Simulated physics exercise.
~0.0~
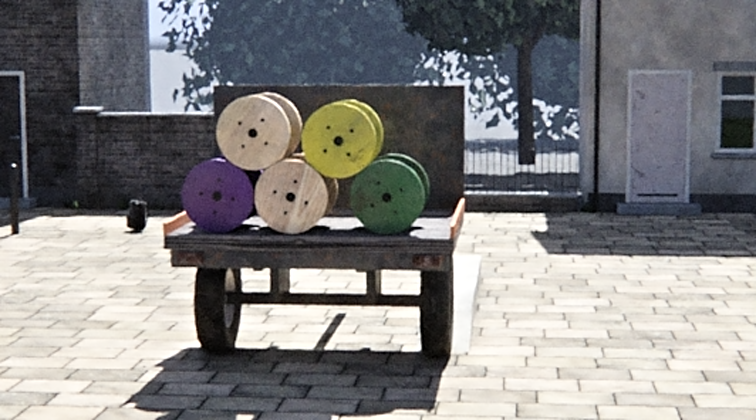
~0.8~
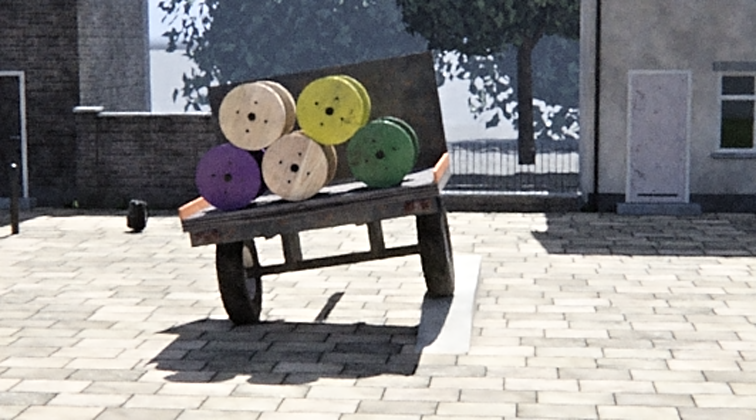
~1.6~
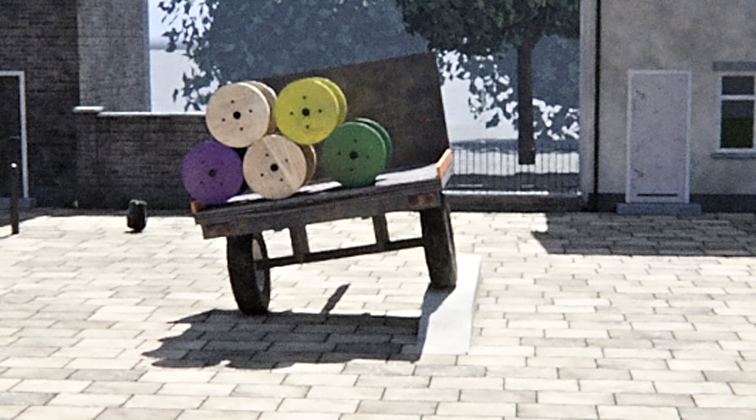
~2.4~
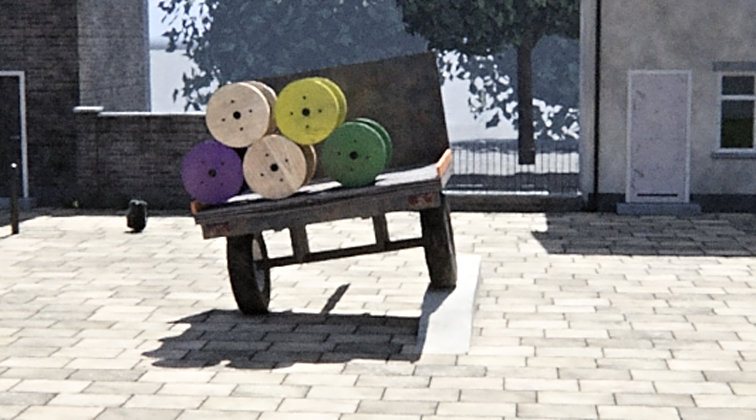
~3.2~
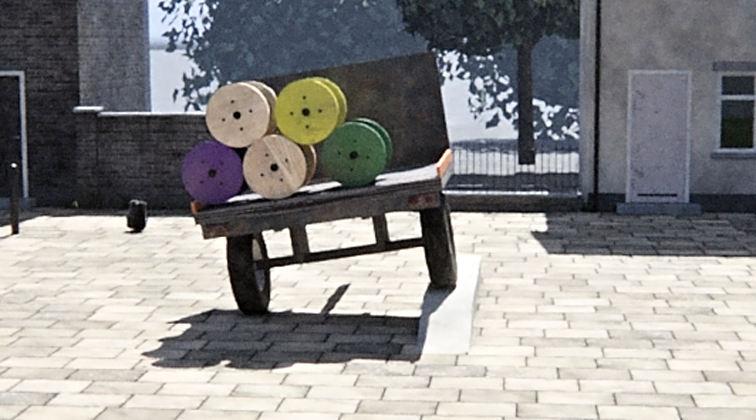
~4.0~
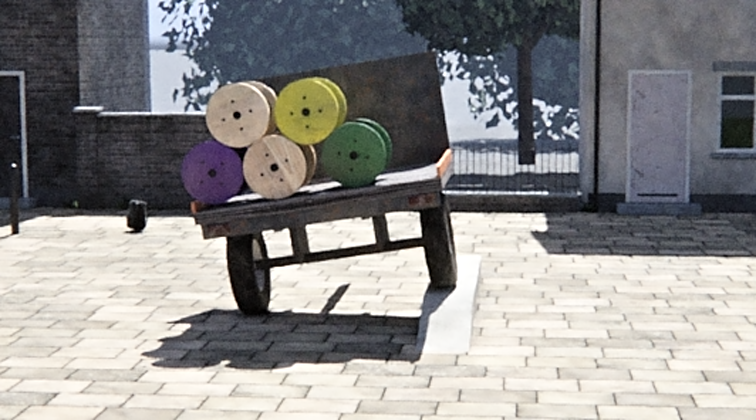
A flat trailer stacked with five cable reels tipped to the left as its right wheel went up onto a kerb, and the reels rolled a short way left before settling against the low side, all still aboard the leaning deck at the end.
